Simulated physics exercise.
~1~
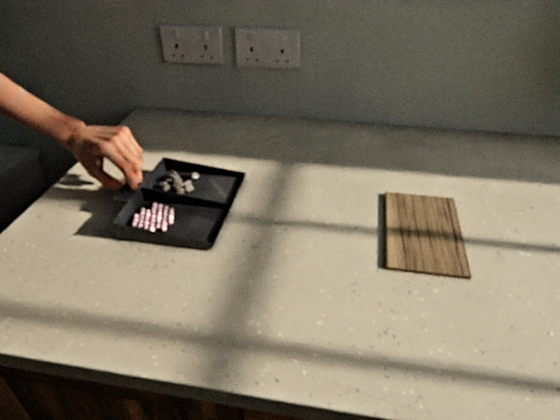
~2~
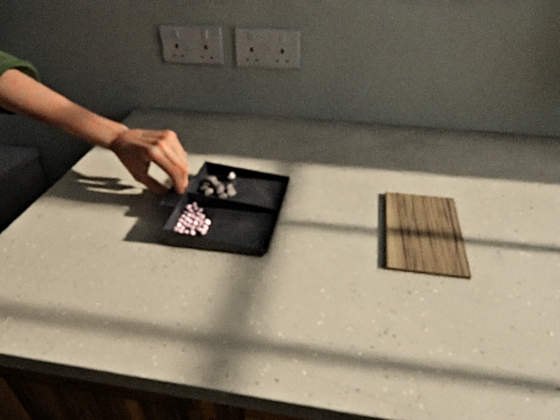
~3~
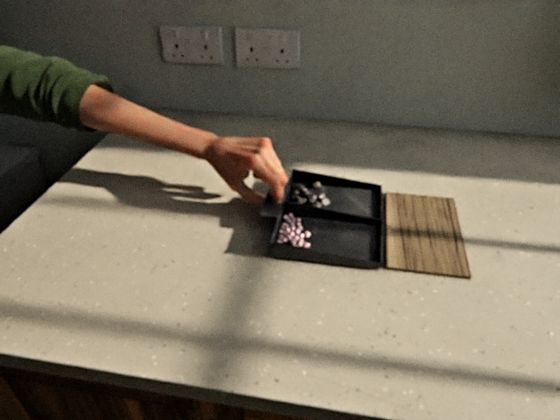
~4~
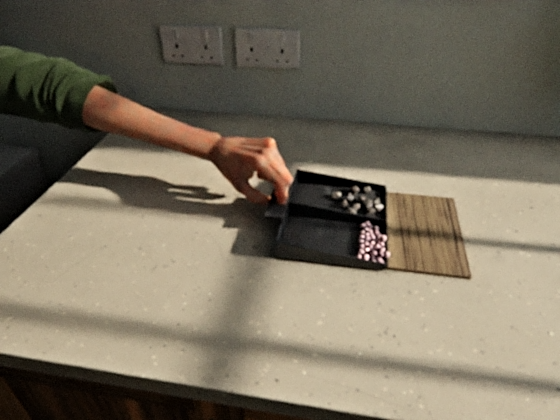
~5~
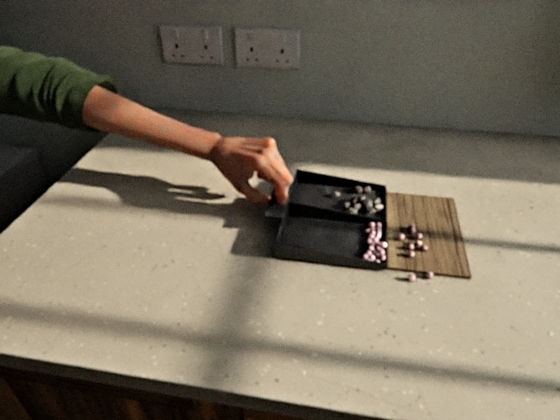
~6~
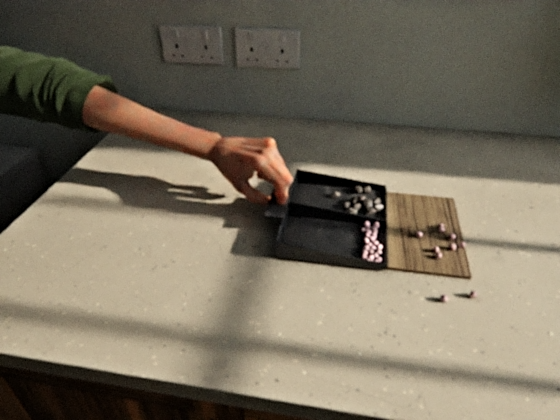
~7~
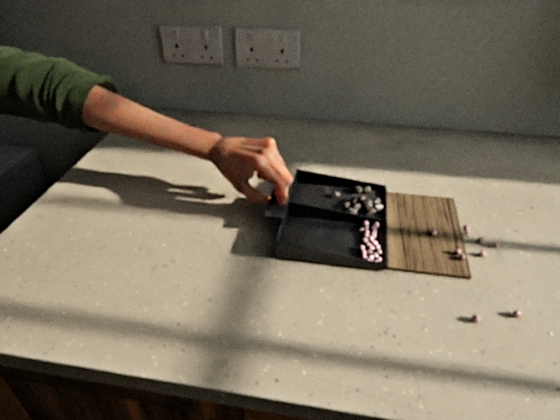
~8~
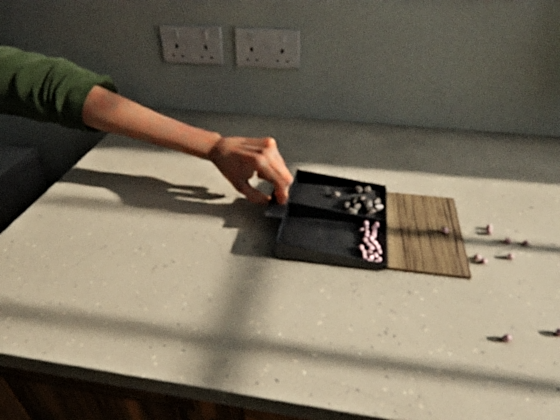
The clip opens on a pale speckled countertop, where a hand at the left holds a shallow black tray with two compartments, small pink-and-white pieces in the front one and greyish pieces in the back one. The hand slides the tray to the right towards a flat wooden board lying on the counter. The tray stops against the board, and both batches shift forward to the right-hand rim. Several of the pink pieces spill over the rim, scatter across the board and roll on to the counter beyond. At the end, most of the pink pieces and all the grey ones remain in the tray.
